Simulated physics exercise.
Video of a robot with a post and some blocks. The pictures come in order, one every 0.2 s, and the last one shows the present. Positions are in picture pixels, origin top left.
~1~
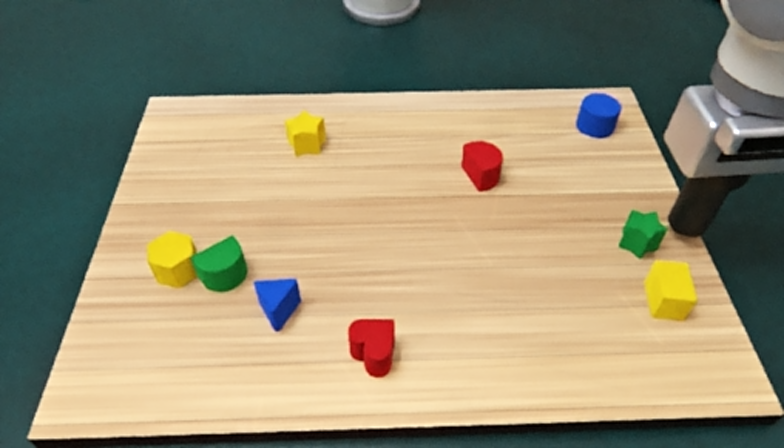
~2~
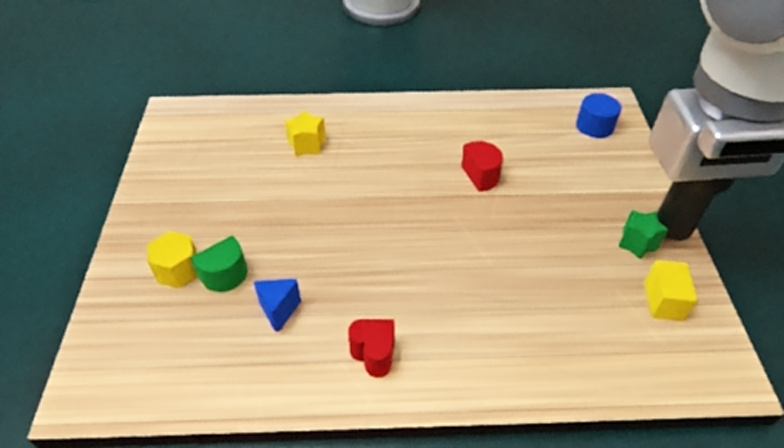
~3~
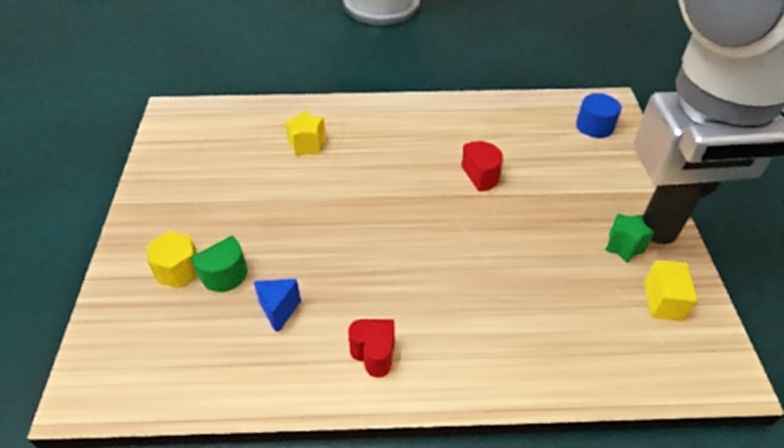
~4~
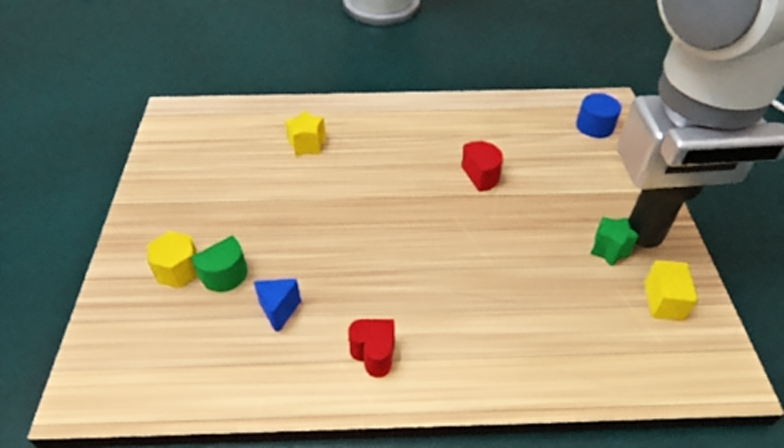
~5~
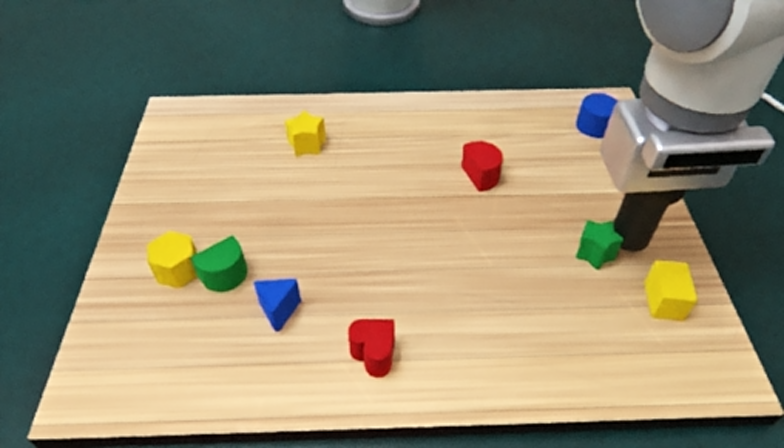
A robot arm moves left and pushes the green star a short way across the board.
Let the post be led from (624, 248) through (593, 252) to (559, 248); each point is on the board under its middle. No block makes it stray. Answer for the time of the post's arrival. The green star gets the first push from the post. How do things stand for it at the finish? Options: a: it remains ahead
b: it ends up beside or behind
My pick is a.
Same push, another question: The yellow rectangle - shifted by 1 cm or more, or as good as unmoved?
The yellow rectangle does not move.
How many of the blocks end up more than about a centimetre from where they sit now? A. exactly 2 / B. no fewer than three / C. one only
C (one only)
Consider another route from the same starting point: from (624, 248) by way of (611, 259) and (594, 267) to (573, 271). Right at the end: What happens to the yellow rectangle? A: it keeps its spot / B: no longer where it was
Option A.
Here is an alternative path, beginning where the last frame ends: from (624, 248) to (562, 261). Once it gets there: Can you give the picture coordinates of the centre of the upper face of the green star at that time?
Expect it around (536, 246).
The first path, step by step. Halfway along, post (596, 241); green star (568, 237).
At the end, post (562, 238); green star (536, 236); yellow rectangle still.
